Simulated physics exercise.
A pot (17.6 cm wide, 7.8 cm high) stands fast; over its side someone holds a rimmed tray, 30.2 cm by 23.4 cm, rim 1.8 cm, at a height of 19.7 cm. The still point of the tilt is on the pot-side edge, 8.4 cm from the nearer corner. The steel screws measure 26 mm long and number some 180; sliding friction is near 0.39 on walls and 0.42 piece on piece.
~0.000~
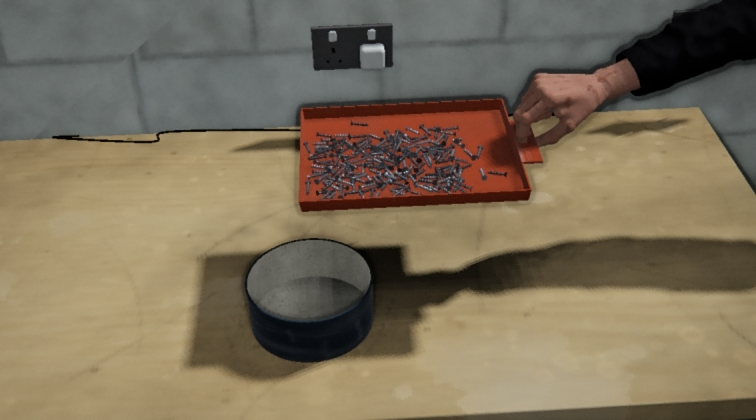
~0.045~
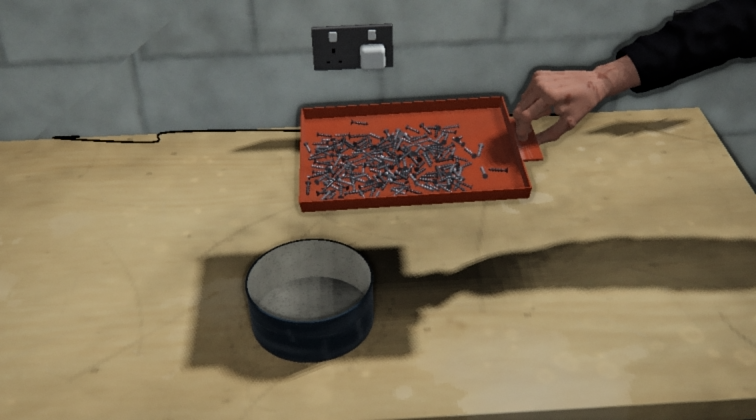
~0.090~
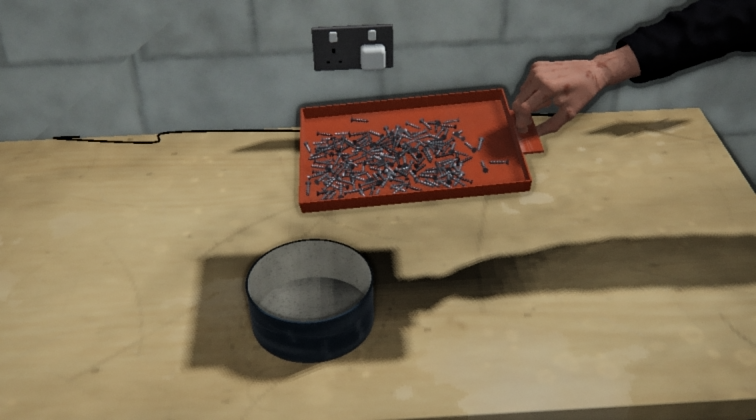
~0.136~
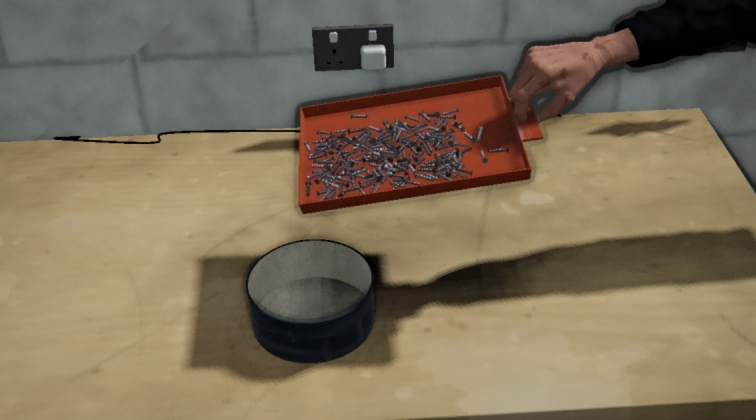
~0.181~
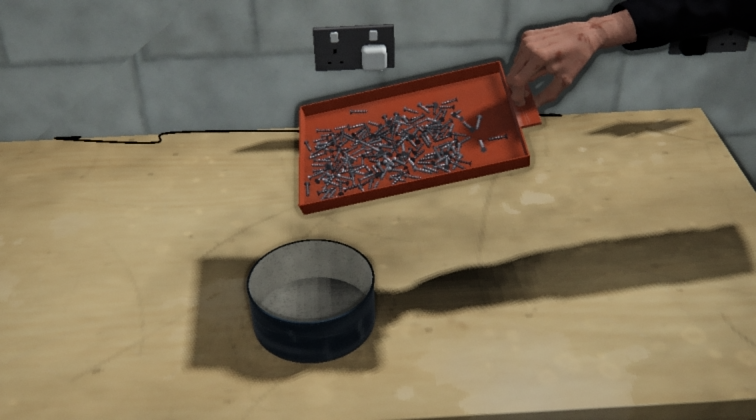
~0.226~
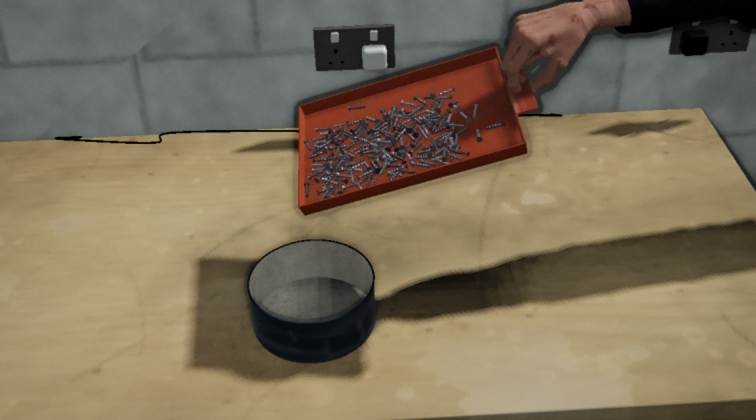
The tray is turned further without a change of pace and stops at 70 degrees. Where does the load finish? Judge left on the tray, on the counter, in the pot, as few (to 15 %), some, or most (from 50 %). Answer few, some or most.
Tray some, counter some, pot some.
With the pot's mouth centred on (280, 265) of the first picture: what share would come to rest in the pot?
Some 65 per cent.
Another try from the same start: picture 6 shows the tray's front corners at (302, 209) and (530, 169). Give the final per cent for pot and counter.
Pot 80, counter 0.
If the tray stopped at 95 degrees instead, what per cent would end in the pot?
It would be near 55 per cent.
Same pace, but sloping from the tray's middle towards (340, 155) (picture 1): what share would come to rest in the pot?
Some 5 per cent.
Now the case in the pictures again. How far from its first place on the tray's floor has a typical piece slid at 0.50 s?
About 4 cm.
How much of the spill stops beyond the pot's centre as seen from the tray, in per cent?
Roughly 100 per cent.
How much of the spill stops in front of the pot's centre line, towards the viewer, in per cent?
Roughly 10 per cent.
After 0.50 s, tilt 43 degrees; the tray holds 100 %, the pot 0 %.
After 0.68 s, tilt 61 degrees; the tray holds 100 %, the pot 0 %.
After 0.98 s, tilt 70 degrees; the tray holds 35 %, the pot 30 %.
By 2.0 s all is still; tray 30 %, counter 35 %, pot 40 %.
